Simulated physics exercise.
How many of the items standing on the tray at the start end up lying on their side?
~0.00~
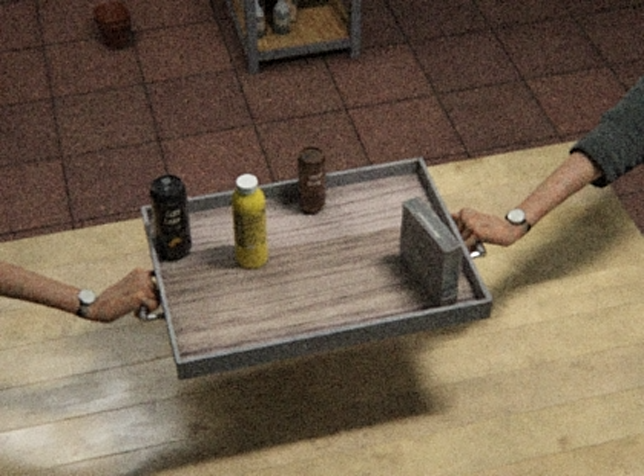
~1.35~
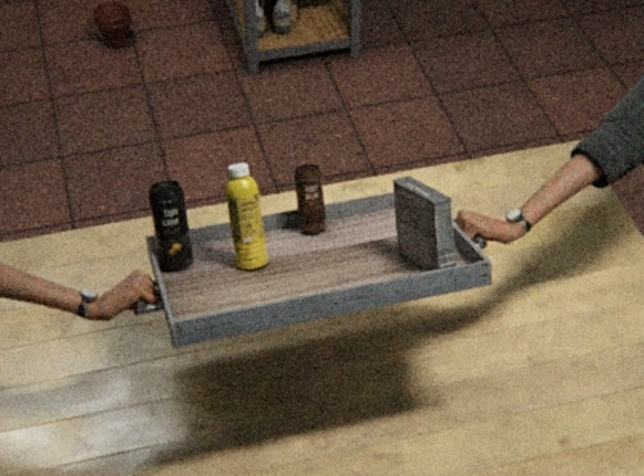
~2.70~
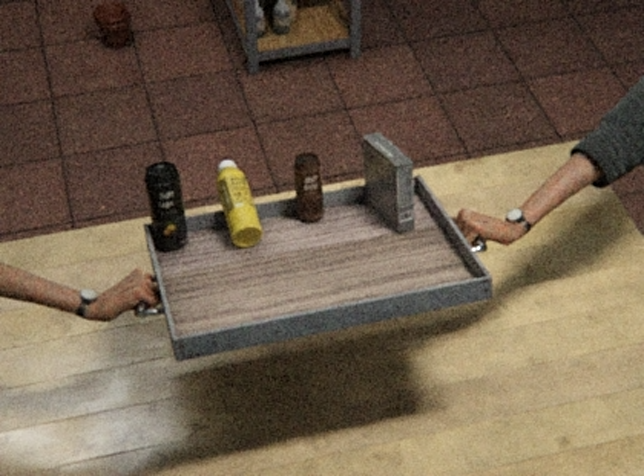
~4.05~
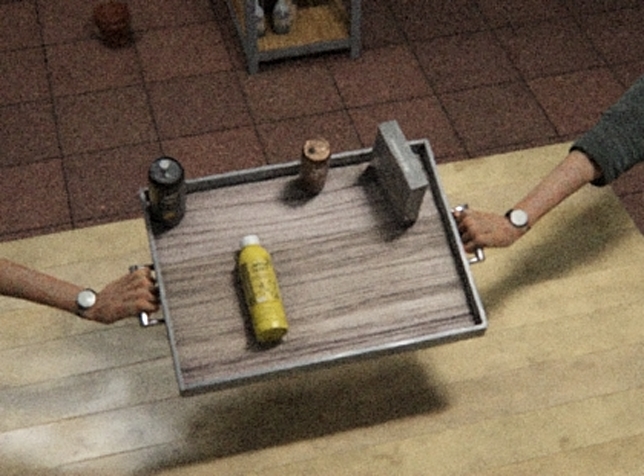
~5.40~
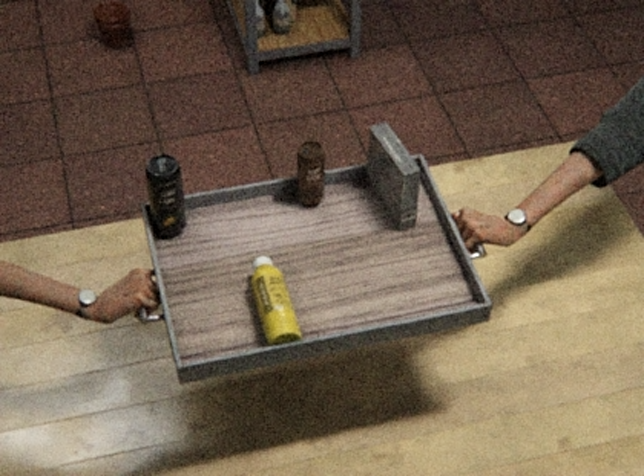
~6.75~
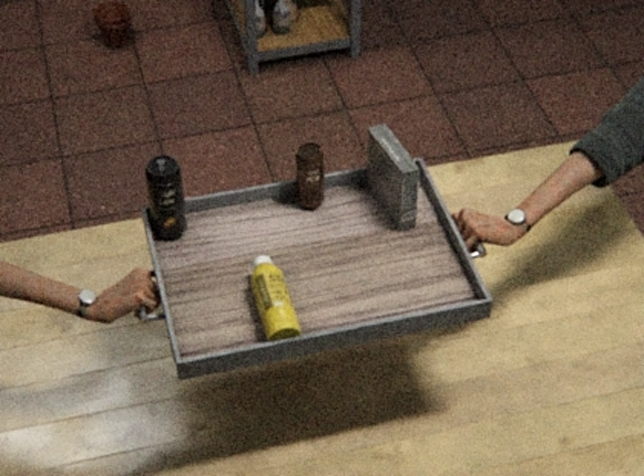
One of them ends up on its side, the yellow bottle.
